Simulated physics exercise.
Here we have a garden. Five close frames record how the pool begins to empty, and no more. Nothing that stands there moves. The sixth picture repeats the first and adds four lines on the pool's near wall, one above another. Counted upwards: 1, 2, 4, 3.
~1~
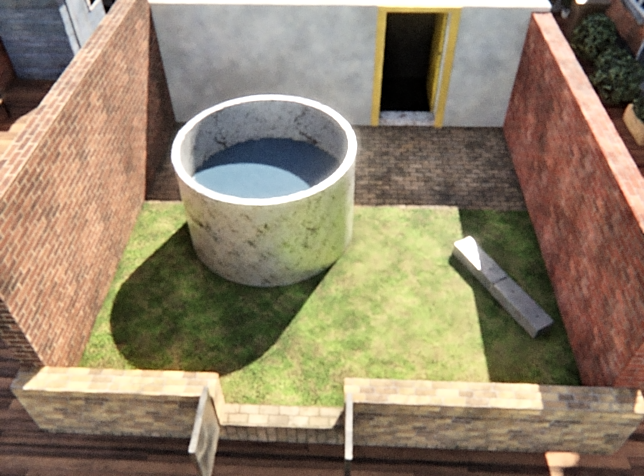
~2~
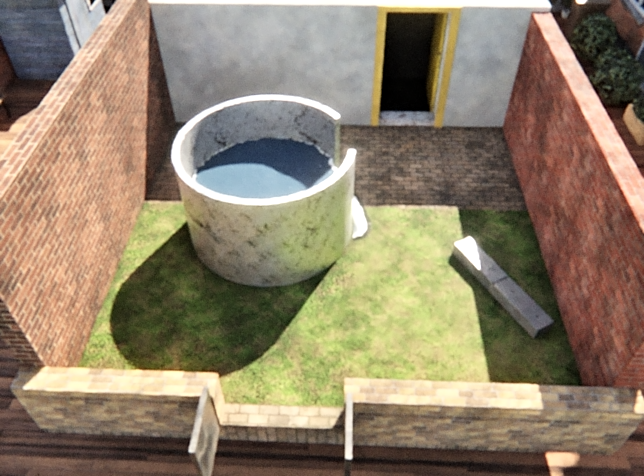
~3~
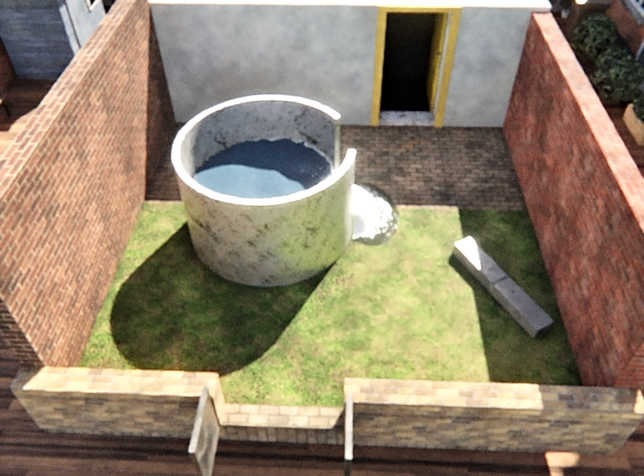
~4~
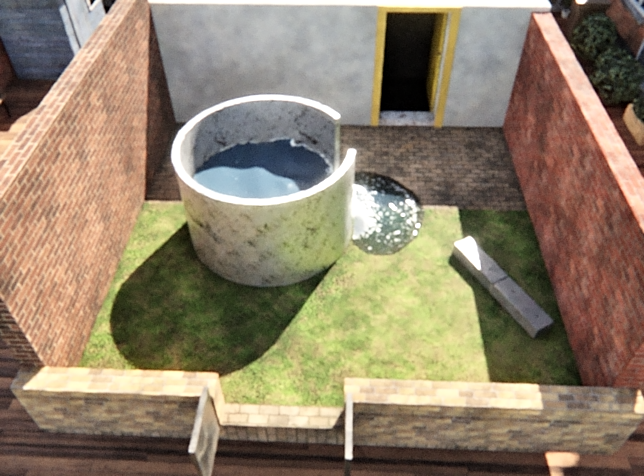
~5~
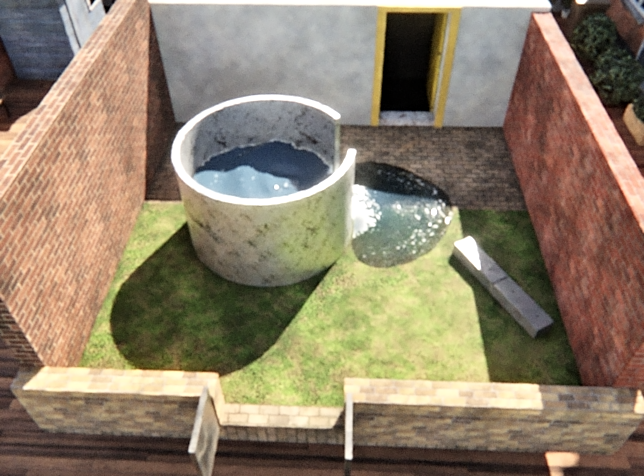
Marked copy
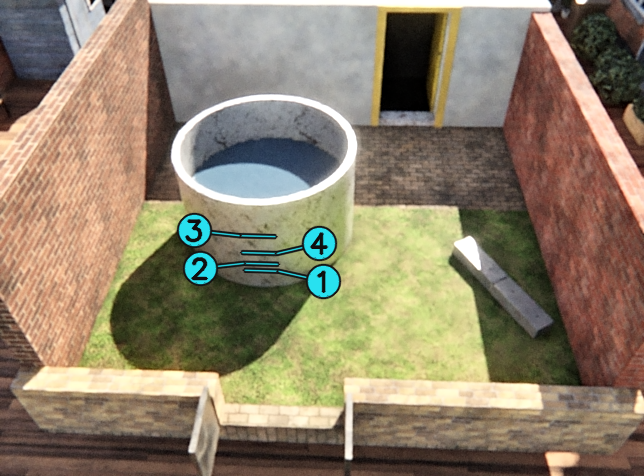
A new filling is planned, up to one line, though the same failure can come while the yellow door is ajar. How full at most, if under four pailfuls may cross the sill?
I would pick level 4.
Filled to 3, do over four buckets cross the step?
Yes, that goes wrong.
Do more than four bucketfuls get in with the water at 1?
No.
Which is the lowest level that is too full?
Level 3.
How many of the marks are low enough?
Three of them.
On the marked copy, 1 at (261, 270); 2 at (260, 263); 3 at (257, 236); 4 at (259, 253); from the bottom up 1, 2, 4, 3.
With 1, nothing gets over.
With 2, nothing gets over.
With 3, about 11 bucketfuls get in.
With 4, a bucket or two gets in.
